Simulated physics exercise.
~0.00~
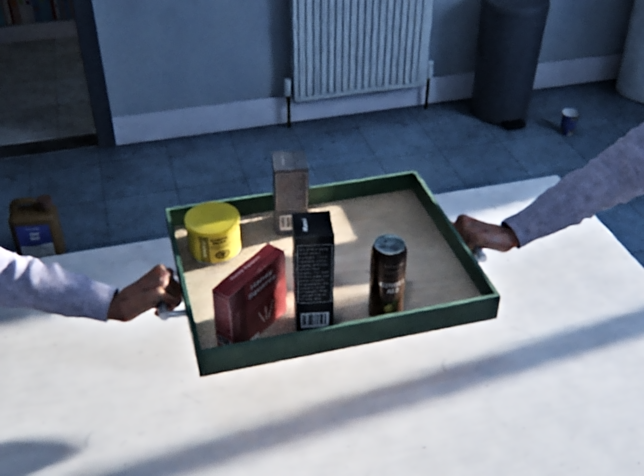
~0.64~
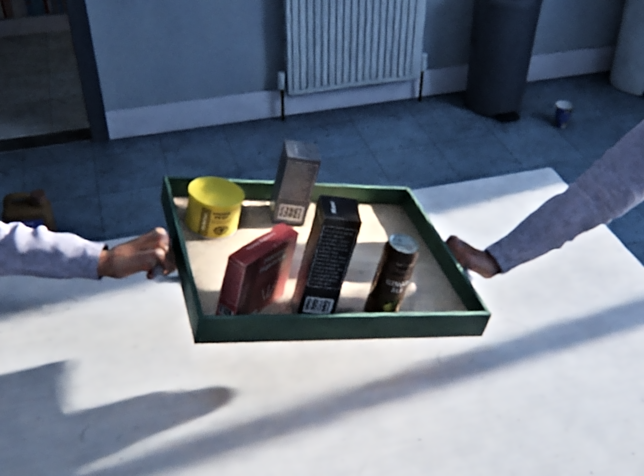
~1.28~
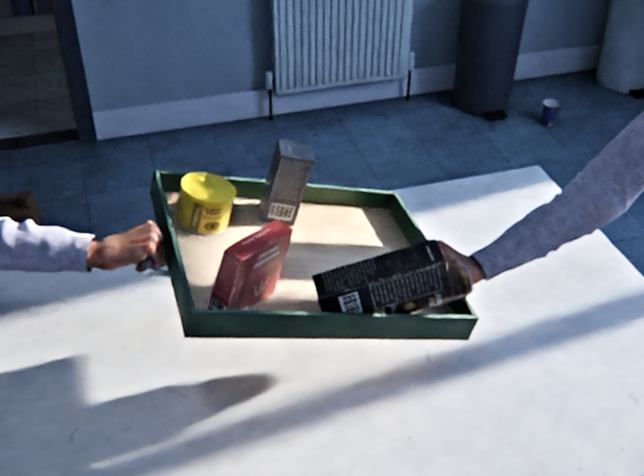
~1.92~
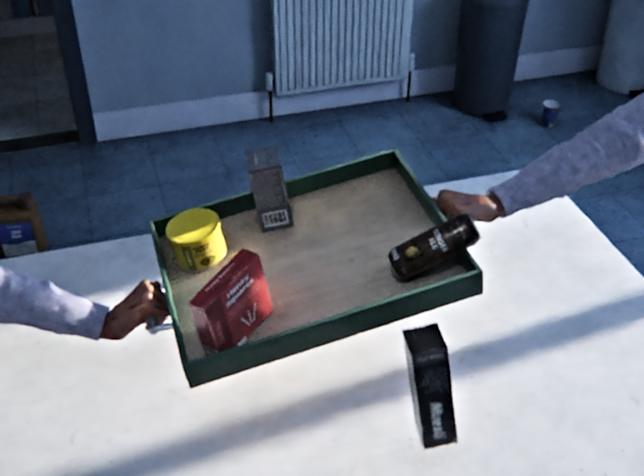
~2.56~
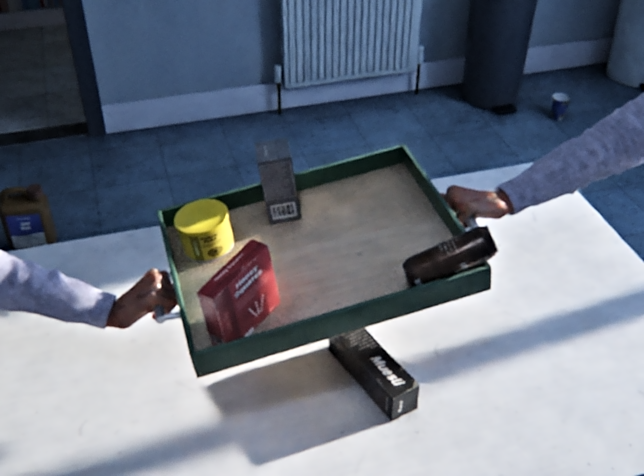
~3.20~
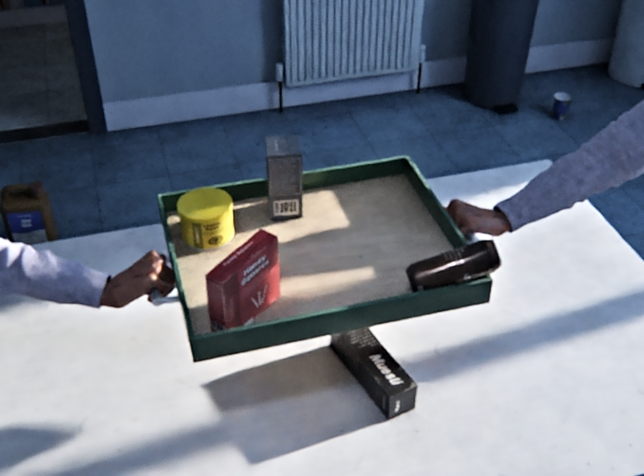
Green tray tilting right then left in two hands, black carton toppling off onto the table, brown can left lying inside.
